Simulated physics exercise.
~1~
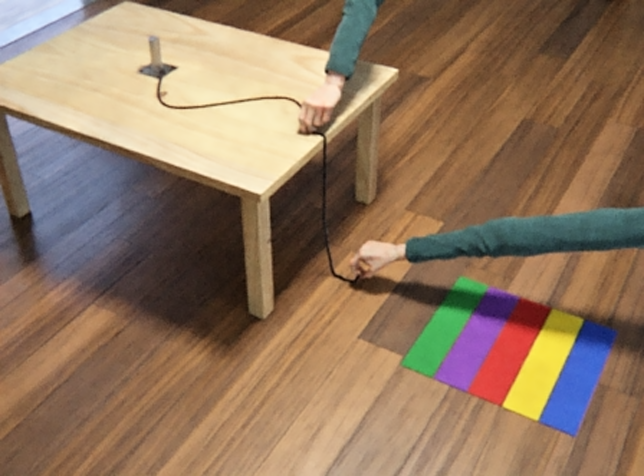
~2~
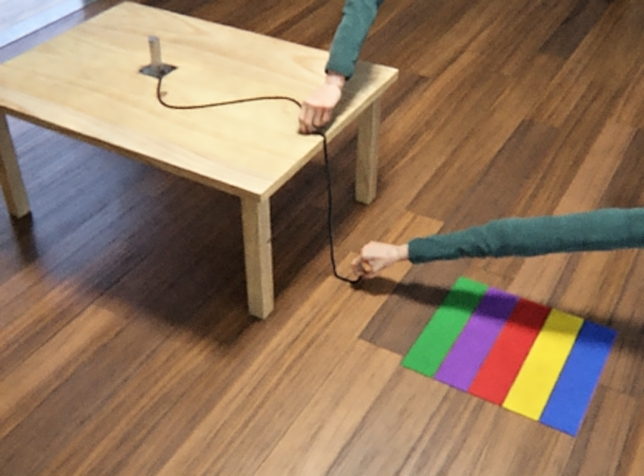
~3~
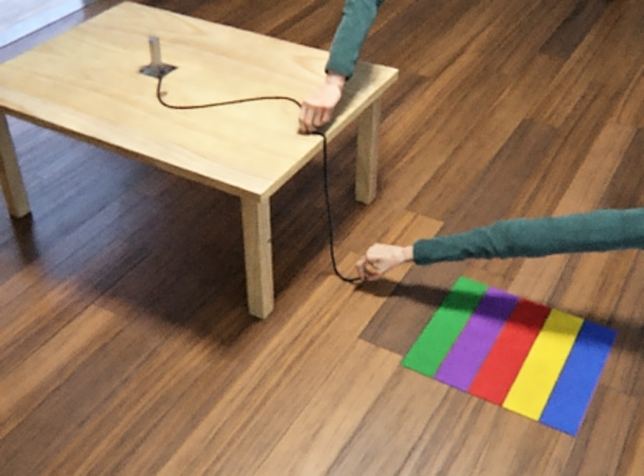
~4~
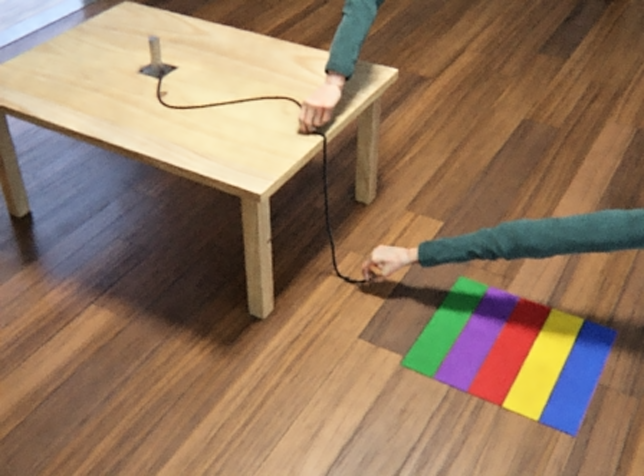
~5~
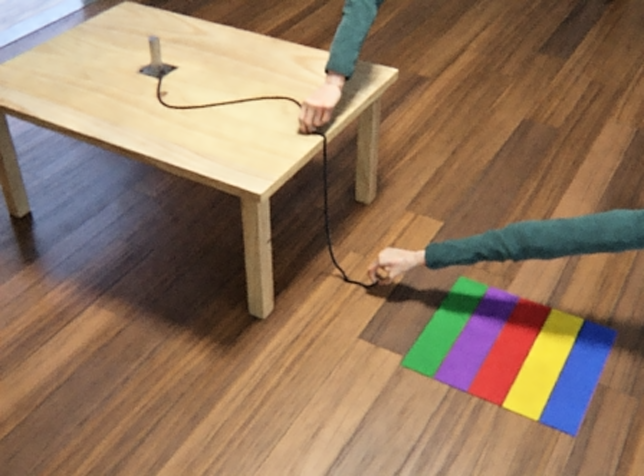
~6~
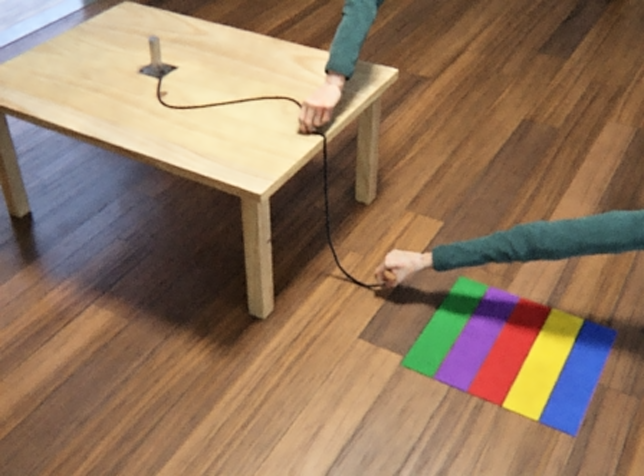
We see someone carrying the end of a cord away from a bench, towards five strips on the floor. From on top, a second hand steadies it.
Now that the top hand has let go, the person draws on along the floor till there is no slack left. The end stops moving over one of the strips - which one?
The yellow strip.
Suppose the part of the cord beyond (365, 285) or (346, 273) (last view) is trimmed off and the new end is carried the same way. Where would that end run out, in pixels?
Estimated pixels: (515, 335) then (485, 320).
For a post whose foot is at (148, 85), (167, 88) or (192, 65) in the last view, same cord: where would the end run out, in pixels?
In order, it comes out close to (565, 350), (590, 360) and (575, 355).
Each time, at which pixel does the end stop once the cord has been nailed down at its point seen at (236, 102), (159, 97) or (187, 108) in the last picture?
Respectively (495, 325), (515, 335) and (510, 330).
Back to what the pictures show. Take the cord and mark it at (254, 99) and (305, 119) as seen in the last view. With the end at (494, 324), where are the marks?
The two spots land somewhere near (274, 120) and (337, 158).
A little later, end near (494, 324); over purple.
Next, end near (528, 337); over red.
When it is tight, end near (549, 345); over yellow. It gets as far as the yellow strip.
